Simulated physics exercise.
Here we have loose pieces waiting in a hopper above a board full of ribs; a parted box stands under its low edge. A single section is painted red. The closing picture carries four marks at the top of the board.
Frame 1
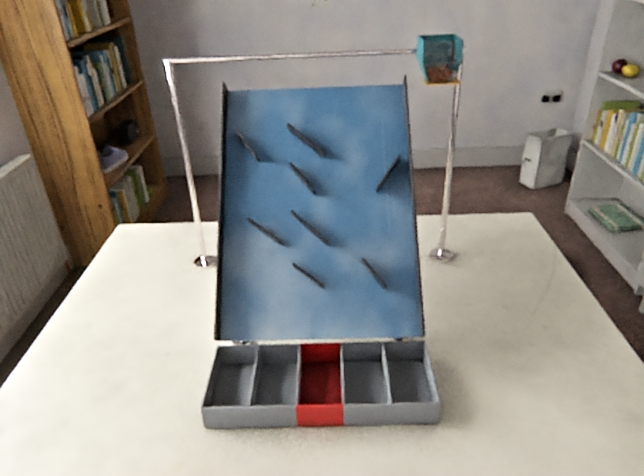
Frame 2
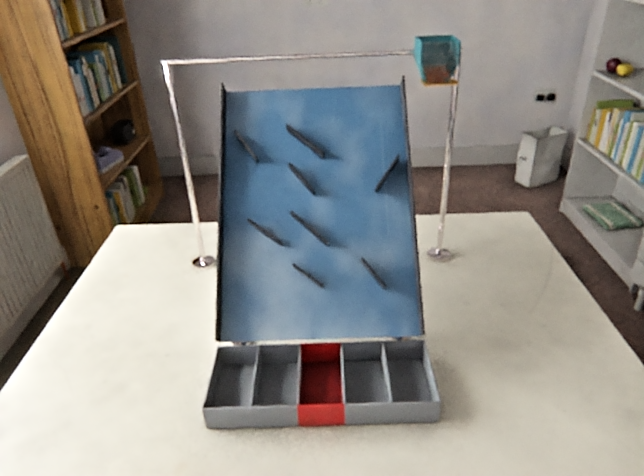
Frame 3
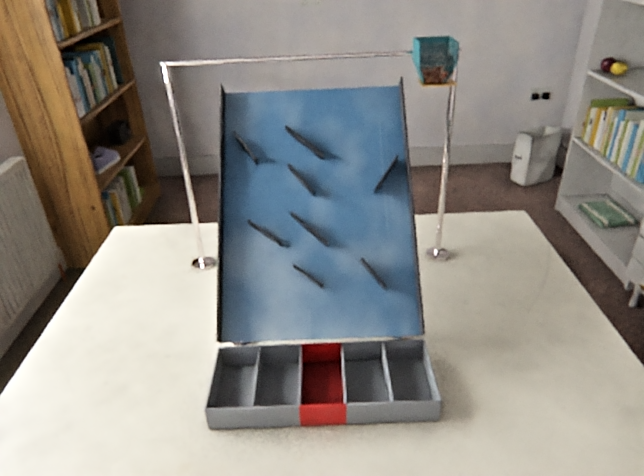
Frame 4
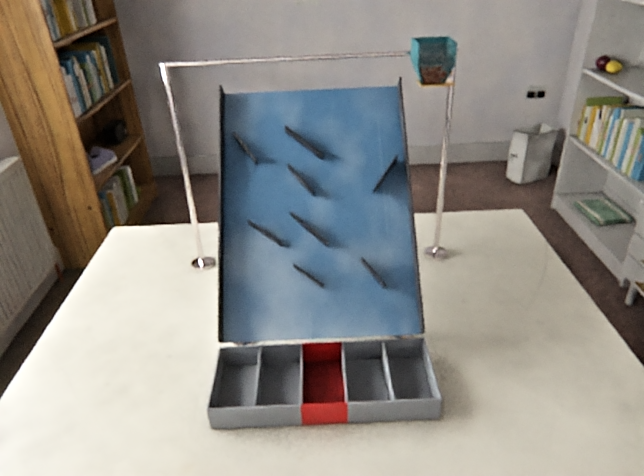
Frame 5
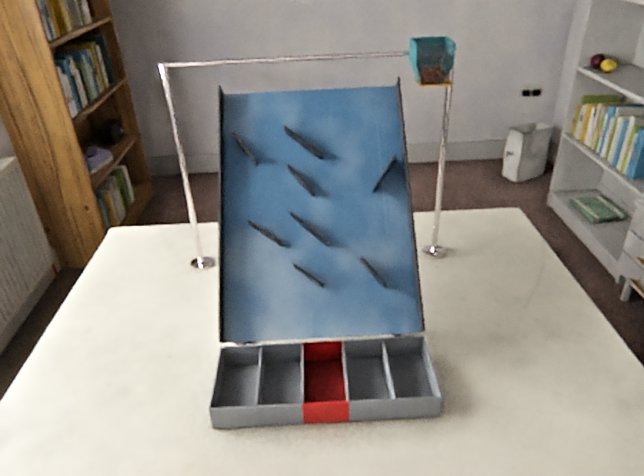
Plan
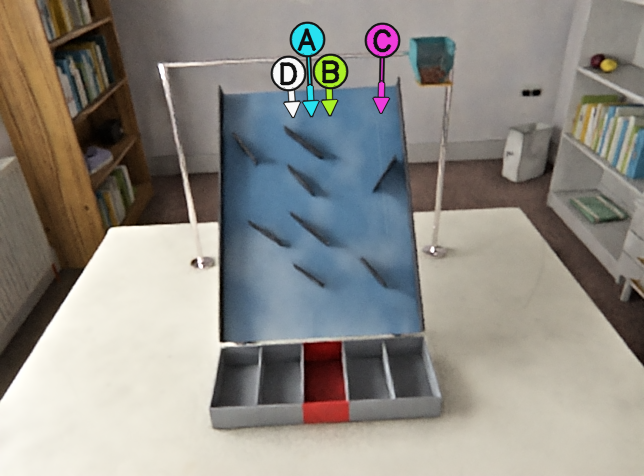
A tilted blue board with dark ribs stood on a white table above a gray box with one red section, while a small container sat at the upper right; nothing moved except the view, shifting very slightly.
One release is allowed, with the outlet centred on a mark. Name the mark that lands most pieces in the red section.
Mark C.
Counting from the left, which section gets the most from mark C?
It is the third one.
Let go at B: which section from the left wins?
It is the fourth one.
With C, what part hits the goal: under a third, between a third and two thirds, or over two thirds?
Between a third and two thirds.
On the marked copy, mark A meets the board at (311, 110); mark B meets the board at (329, 109); mark C meets the board at (381, 107); mark D meets the board at (292, 111).
Choosing A, a small part in the red section, nearly all in other sections.
Choosing B, a small part in the red section, most in other sections, a small part outside the box.
Choosing C, about half in the red section, about a third in other sections, a small part outside the box.
Choosing D, a small part in the red section, nearly all in other sections.
